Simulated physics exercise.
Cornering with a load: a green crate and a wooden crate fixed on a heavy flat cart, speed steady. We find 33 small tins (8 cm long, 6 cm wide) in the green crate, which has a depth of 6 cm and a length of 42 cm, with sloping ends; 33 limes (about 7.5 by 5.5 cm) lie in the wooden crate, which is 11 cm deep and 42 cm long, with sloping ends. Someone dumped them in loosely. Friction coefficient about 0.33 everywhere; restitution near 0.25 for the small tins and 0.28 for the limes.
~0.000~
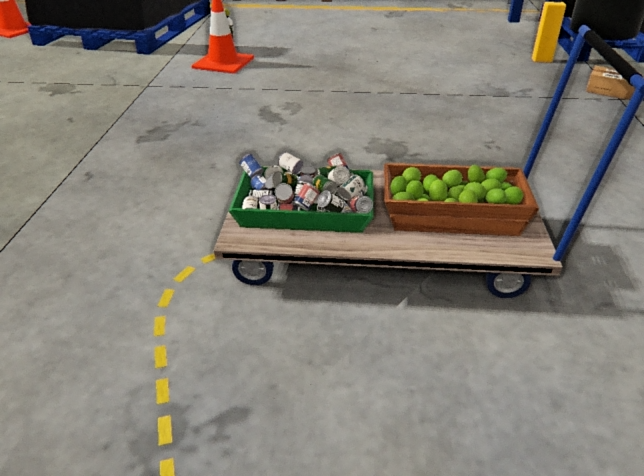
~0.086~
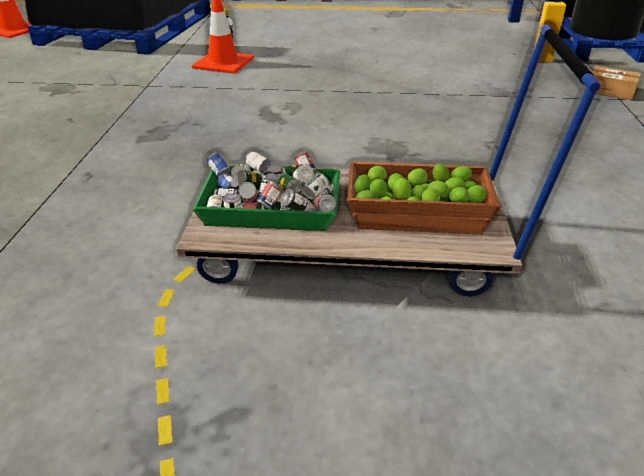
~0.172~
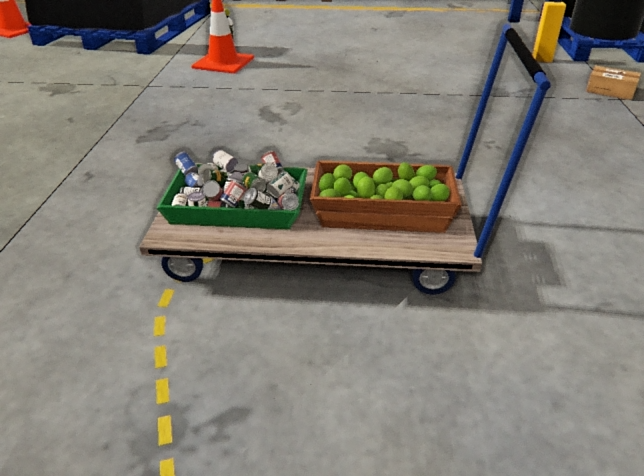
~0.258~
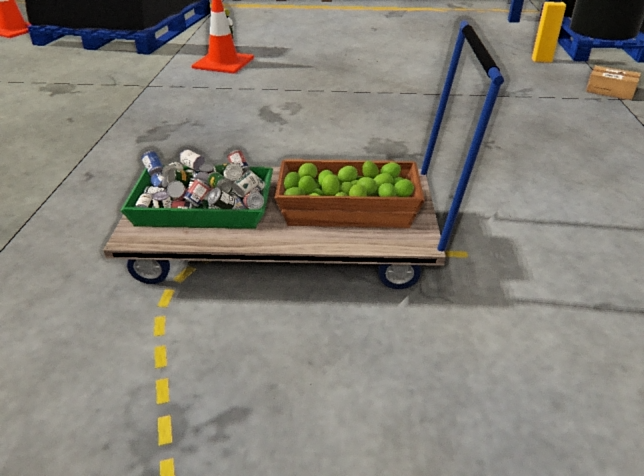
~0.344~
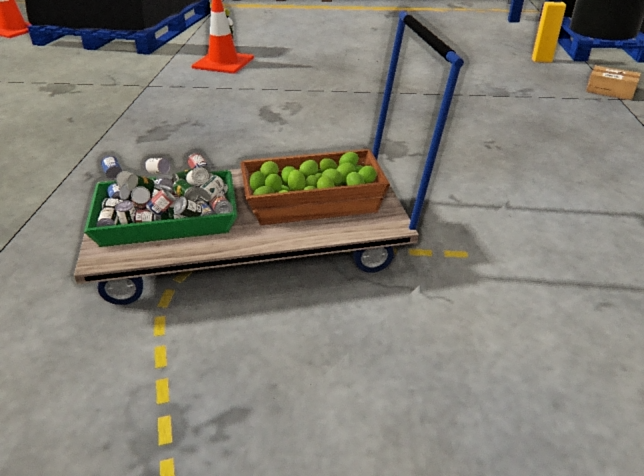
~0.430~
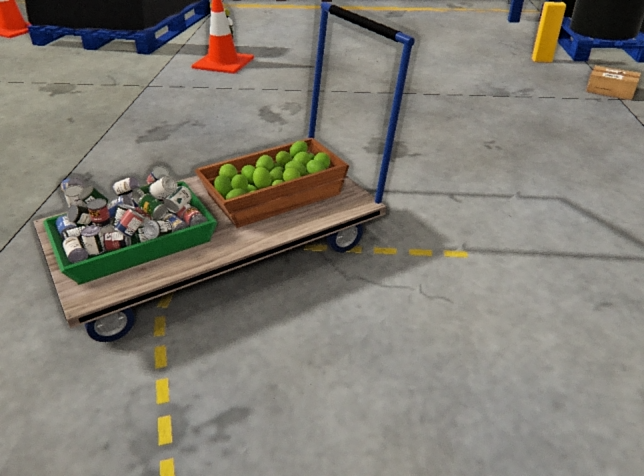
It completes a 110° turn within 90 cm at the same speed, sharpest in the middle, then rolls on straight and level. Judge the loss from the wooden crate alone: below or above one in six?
I'd say the escapes undershoot a sixth.
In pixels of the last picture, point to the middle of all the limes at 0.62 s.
Somewhere around pixel (180, 194).
After 0.50 s, the green crate is down by 5 of 33 and the wooden crate has all 33.
After 0.62 s, the green crate is down by 8 of 33 and the wooden crate has all 33.
After 0.80 s, the green crate is down by 11 of 33 and the wooden crate has all 33.
When it is over (at 1.25 s), the green crate is down by 11 of 33 and the wooden crate has all 33. Asked share, 0 of 33, 0 per cent.
